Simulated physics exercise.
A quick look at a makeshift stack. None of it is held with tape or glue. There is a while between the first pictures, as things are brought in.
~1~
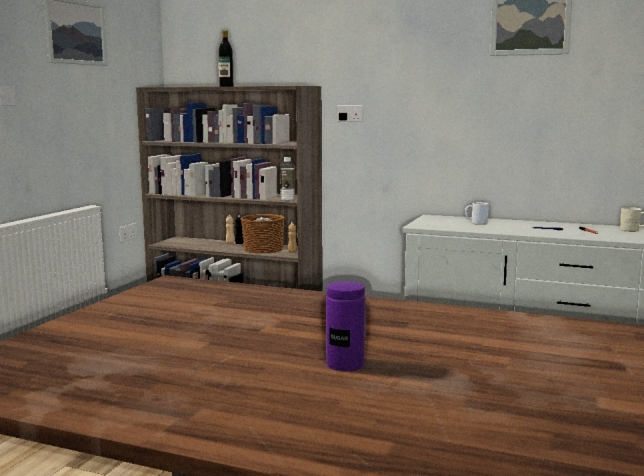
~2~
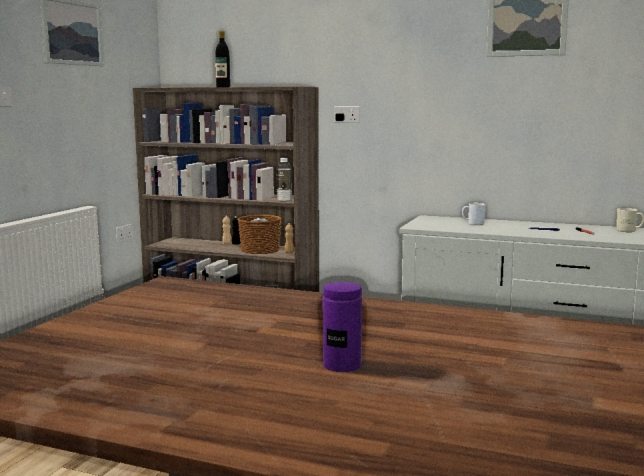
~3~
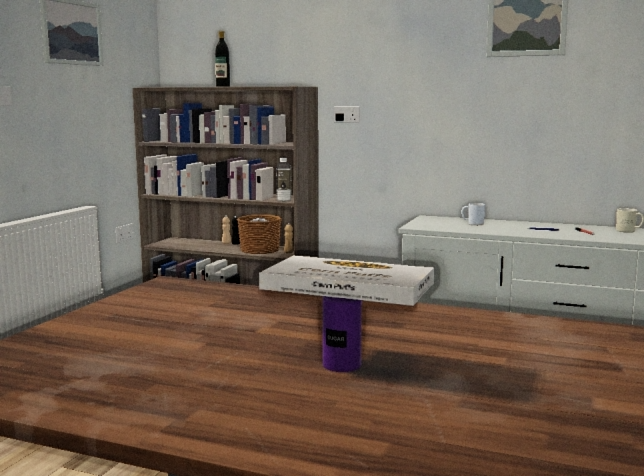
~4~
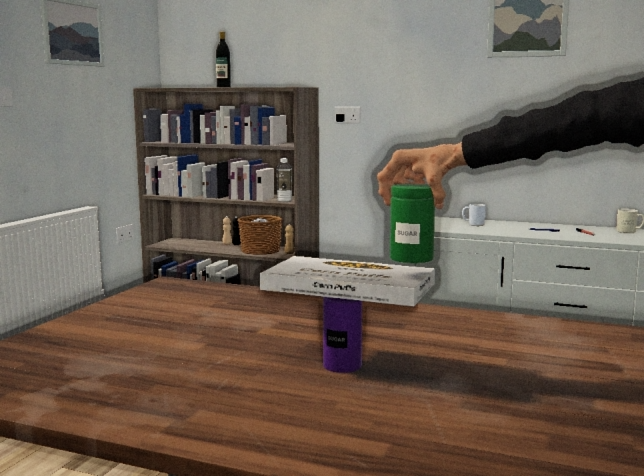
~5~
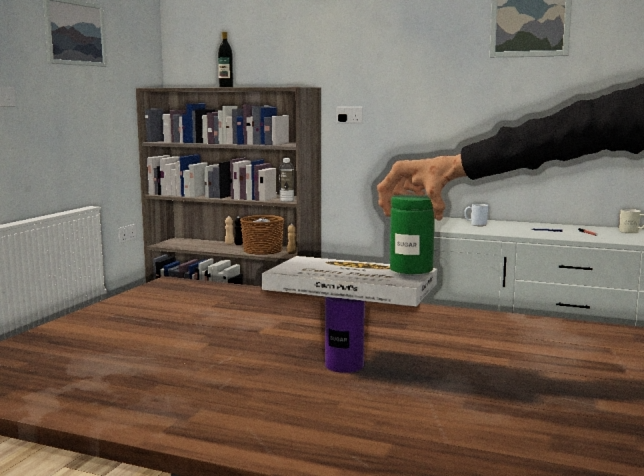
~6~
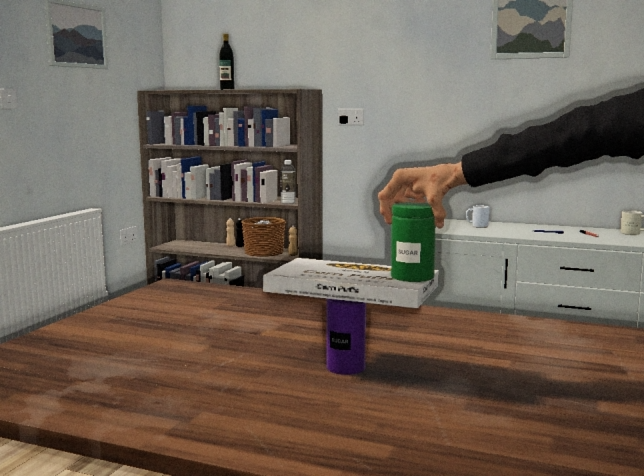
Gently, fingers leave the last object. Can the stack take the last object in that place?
A fall.
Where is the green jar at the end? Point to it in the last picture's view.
At about (497, 365).
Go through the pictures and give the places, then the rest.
In the first picture, the last thing is not in view yet.
In the second picture, the last thing is not in view yet.
In the third picture, the last thing is not in view yet; white packet (348, 278).
In the fourth picture, coming down; green jar (412, 222); white packet (349, 279).
In the fifth picture, coming down; green jar (412, 234); white packet (351, 279).
In the sixth picture, in place under the hand; green jar (413, 241); white packet (352, 281).
Then, 0.40 s on from there, green jar now fallen; white packet on its side.
Then, 0.70 s on from there, white packet now fallen.
In the end, fallen, green jar and white packet; purple jar unmoved. At the end, from the last picture's camera, green jar near (497, 365). The stack loses its balance.
